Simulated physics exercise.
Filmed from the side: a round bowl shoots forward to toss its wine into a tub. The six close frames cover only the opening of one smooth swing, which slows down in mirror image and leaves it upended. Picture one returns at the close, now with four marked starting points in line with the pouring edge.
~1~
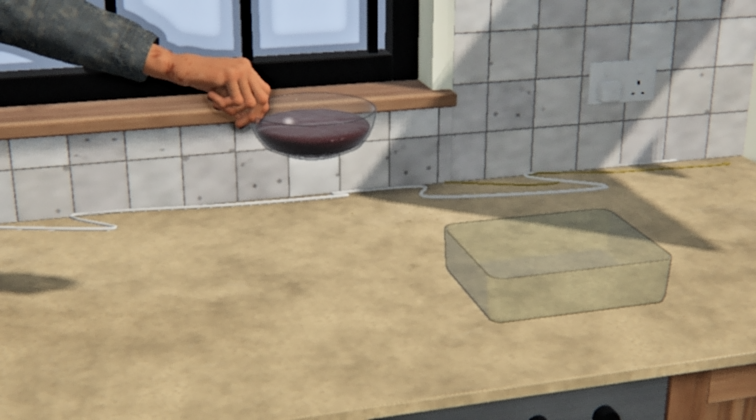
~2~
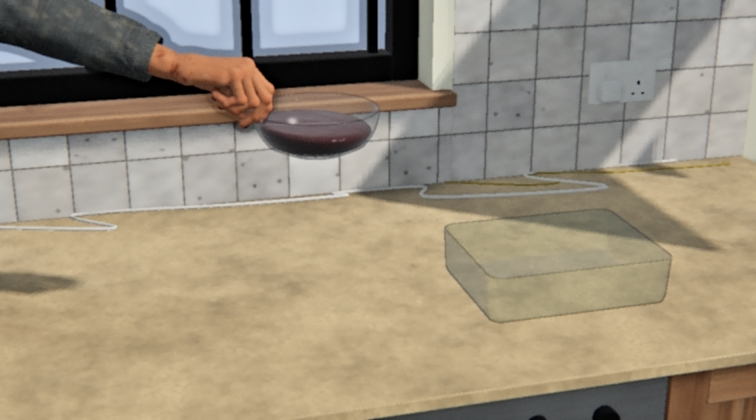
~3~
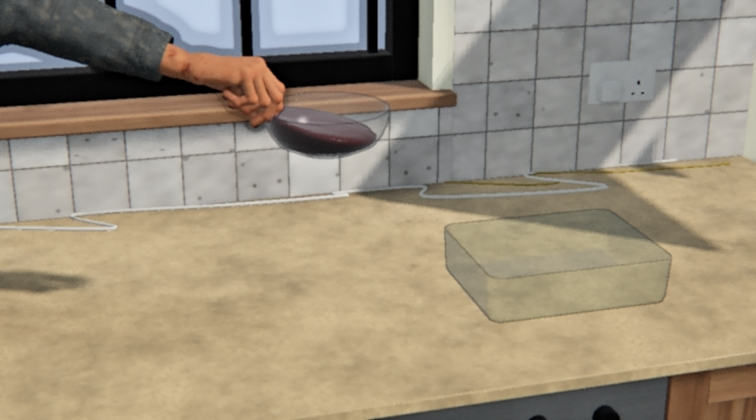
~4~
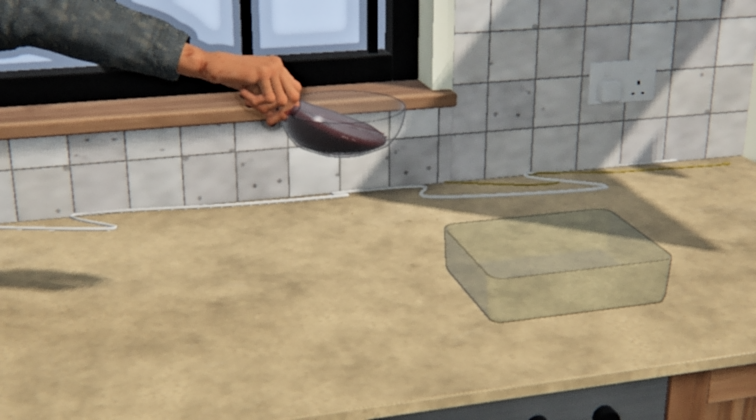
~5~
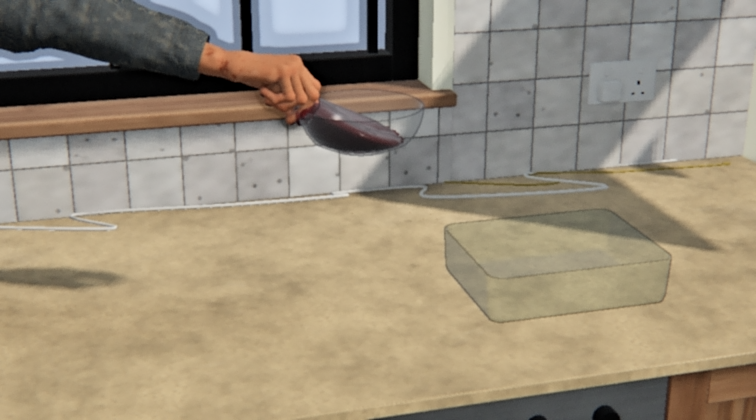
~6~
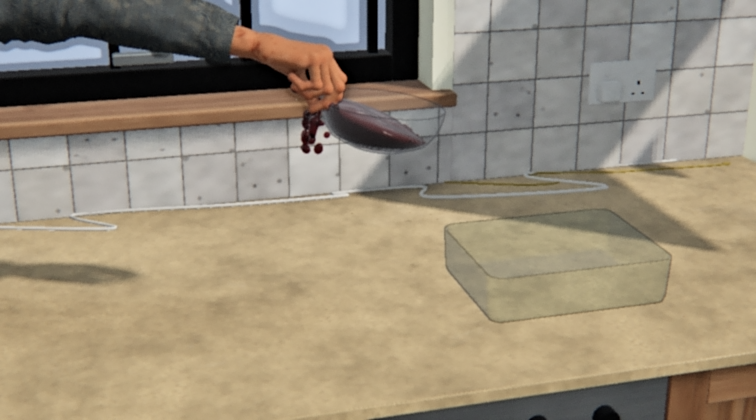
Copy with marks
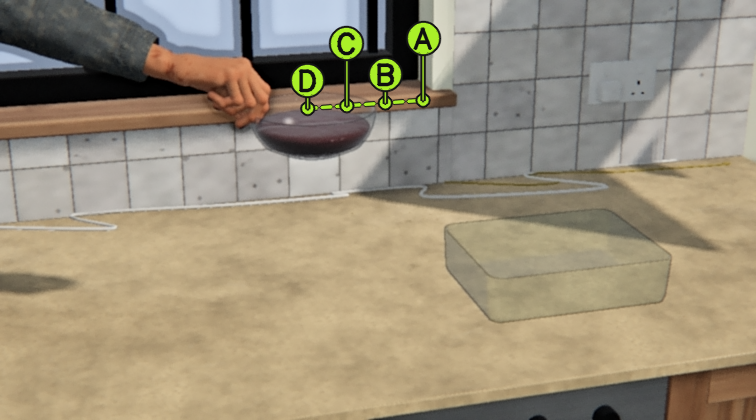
A hand in a dark sleeve moves a clear round bowl of dark red wine rightward in front of a white tiled wall and wooden windowsill, seen from the side in a sunlit kitchen. A translucent, pale tub sits on the beige counter at right, below a wall socket. The wine sloshes up the bowl's left side, then dark red drops spill over beneath the hand as the bowl tilts slightly.
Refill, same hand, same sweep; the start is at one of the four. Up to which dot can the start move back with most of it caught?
The limit is D.
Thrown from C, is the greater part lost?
No, not at all.
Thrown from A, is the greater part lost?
No, not at all.
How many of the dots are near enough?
All four.
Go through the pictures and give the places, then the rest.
The first picture shows upright, lip at (372, 103); tub from (487, 322) to (664, 299); nothing has left yet.
The second picture shows upright, lip at (375, 103); nothing has left yet.
The third picture shows upright, lip at (385, 102); nothing has left yet.
The fourth picture shows upright, lip at (401, 101); wine is over the rim, down to (300, 109).
The fifth picture shows upright, lip at (419, 100); wine is over the rim, down to (290, 121).
The sixth picture shows tipped about 7°, lip at (440, 106); wine is over the rim, down to (306, 151).
In lime, A at (423, 100); B at (385, 102); C at (346, 105); D at (307, 108).
With A, about 75 % lands in the tub, 13 % falls short and 12 % goes beside or beyond.
With B, about 63 % lands in the tub, 10 % falls short and 27 % goes beside or beyond.
With C, about 68 % lands in the tub, 13 % falls short and 19 % goes beside or beyond.
With D, about 65 % lands in the tub, 21 % falls short and 14 % goes beside or beyond.
